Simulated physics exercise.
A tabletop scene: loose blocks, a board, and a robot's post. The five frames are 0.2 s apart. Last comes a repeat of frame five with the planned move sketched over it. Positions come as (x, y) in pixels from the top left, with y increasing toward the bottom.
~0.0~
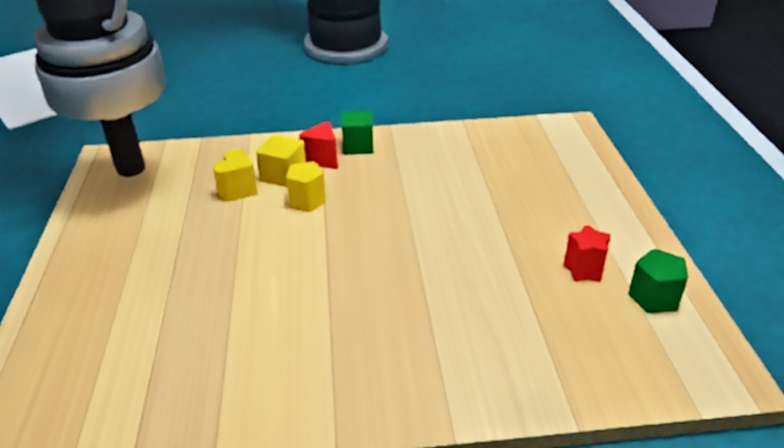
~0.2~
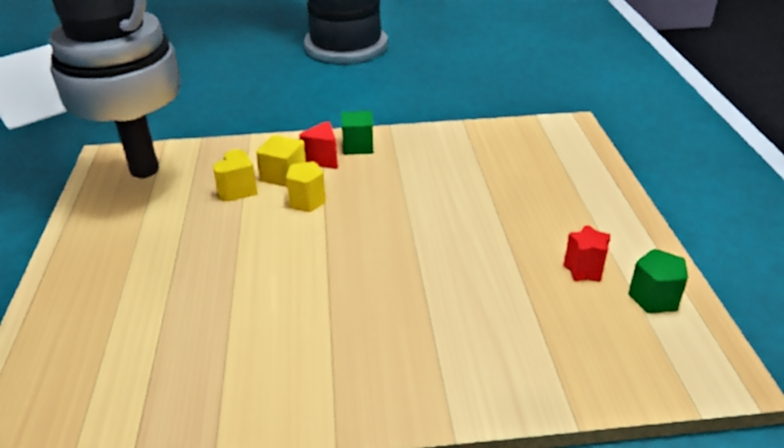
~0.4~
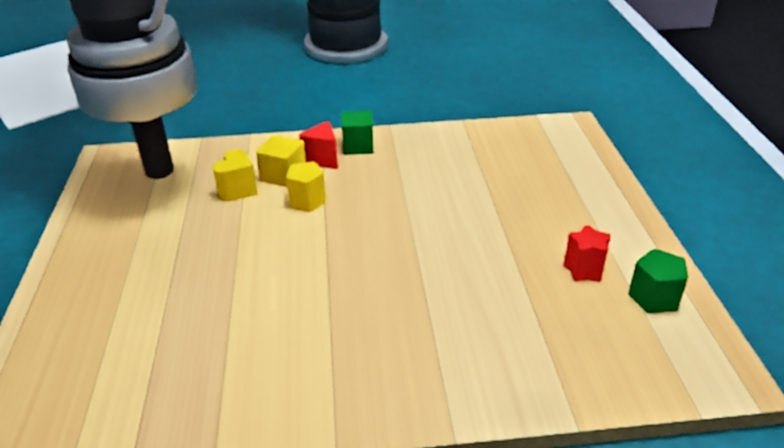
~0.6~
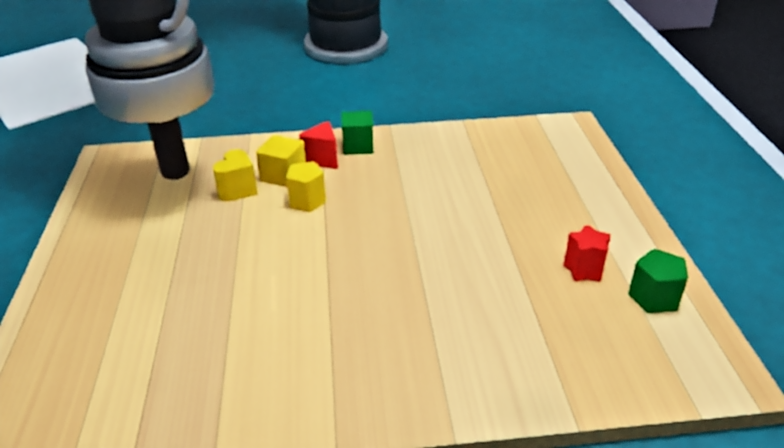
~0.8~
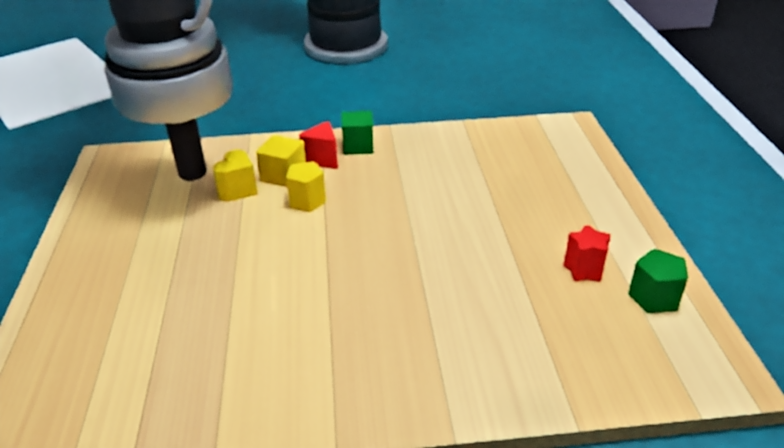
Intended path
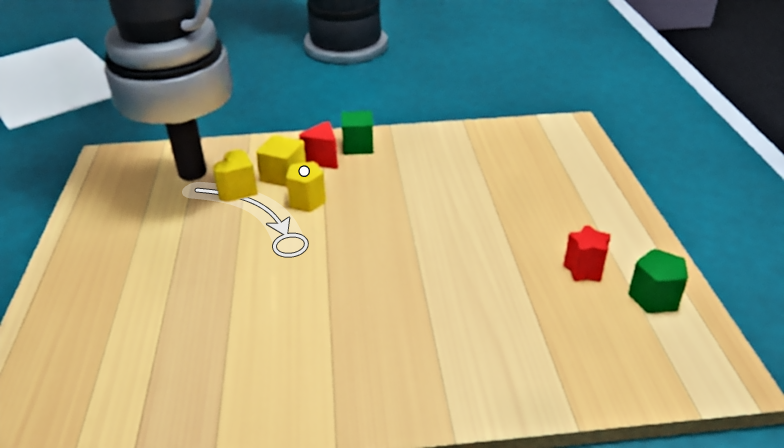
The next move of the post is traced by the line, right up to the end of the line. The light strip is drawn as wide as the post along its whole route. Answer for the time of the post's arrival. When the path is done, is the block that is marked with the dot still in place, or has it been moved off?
It is carried off its spot.
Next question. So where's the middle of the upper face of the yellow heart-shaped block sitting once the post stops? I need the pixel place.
Its top middle will sit at (283, 166).
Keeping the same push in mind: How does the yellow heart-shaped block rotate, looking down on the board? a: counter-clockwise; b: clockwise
(a)
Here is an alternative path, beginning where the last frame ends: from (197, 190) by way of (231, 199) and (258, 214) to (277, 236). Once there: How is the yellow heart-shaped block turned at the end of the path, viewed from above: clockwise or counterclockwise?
It is turned anticlockwise.
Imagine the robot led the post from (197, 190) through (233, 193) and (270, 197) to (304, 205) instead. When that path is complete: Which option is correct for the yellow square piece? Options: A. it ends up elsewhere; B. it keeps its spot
I choose A.
The drawn path runs from (197, 190) through (241, 197) and (274, 216) to (290, 245); the dot is on the yellow five-sided block.
What follows on the original path. One third of the way, post (238, 182); yellow heart-shaped block (264, 162), turned 40° anticlockwise.
Two thirds of the way, post (272, 200); yellow heart-shaped block (283, 166), turned 75° anticlockwise; yellow square piece (283, 144); yellow five-sided block (316, 171).
At the end, post (288, 229); yellow heart-shaped block (283, 166), turned 75° anticlockwise; yellow square piece (283, 144); yellow five-sided block (316, 171).
